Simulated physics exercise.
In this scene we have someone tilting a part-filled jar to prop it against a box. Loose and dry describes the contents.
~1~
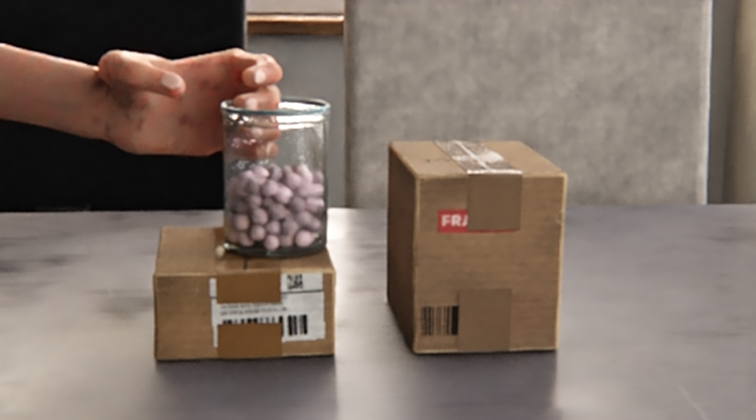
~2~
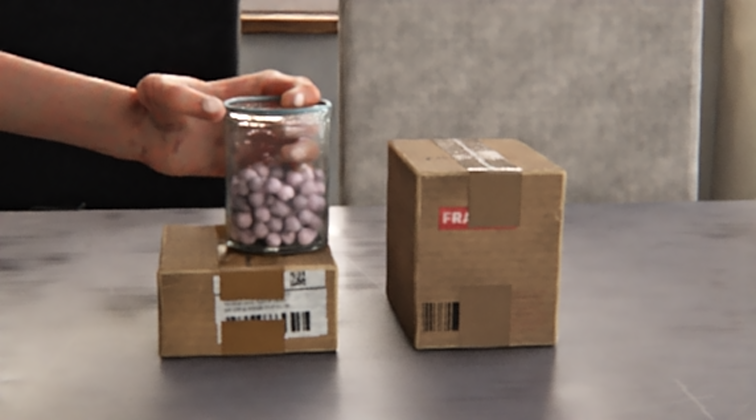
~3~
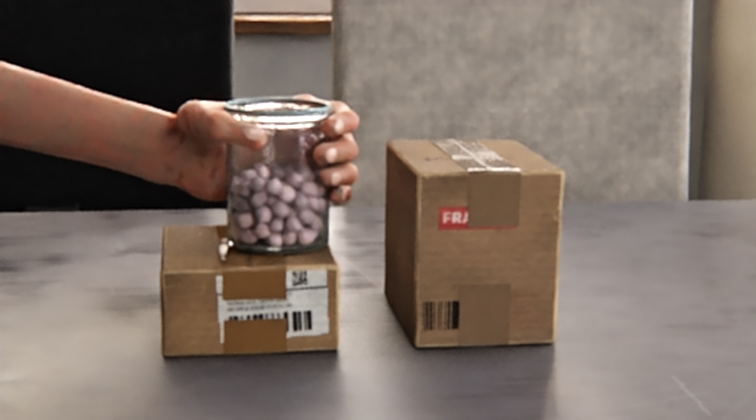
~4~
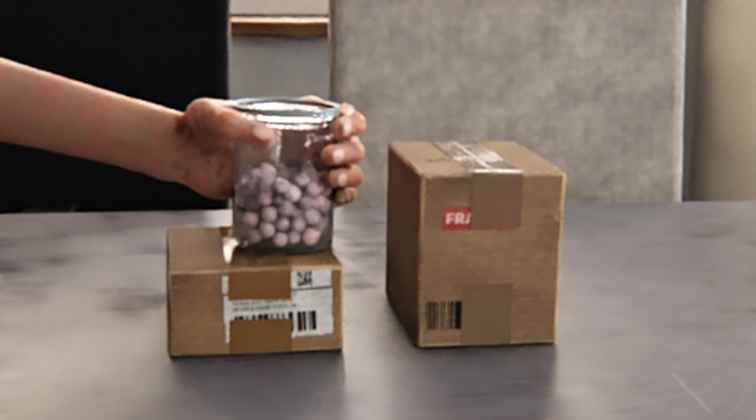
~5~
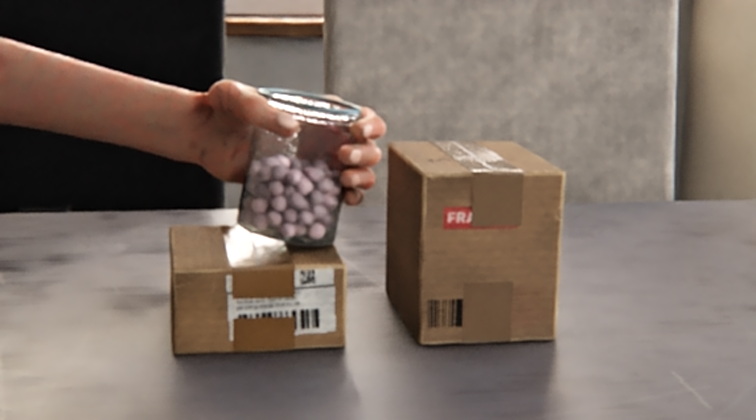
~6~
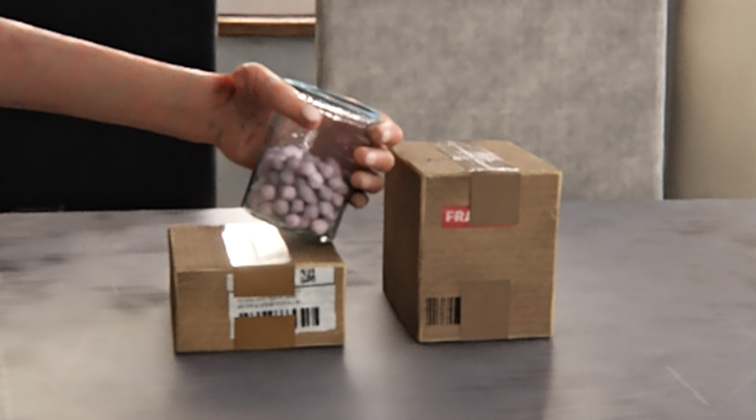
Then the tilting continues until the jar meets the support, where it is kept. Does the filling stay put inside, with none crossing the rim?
Yes: It all stays.
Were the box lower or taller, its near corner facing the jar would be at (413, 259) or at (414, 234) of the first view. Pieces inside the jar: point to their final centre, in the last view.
(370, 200), then (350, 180).
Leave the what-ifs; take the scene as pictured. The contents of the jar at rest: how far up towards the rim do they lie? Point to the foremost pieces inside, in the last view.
They come to rest at roughly (360, 169).
Then, 0.15 s later than the last frame, the jar leans 27°; everything is still inside.
Then, 0.35 s later than the last frame, the jar leans 36°; everything is still inside.
Then, 0.55 s later than the last frame, the jar rests on the box at 38°; everything is still inside.
When it is over, the jar rests on the box at 38°; everything is still inside.
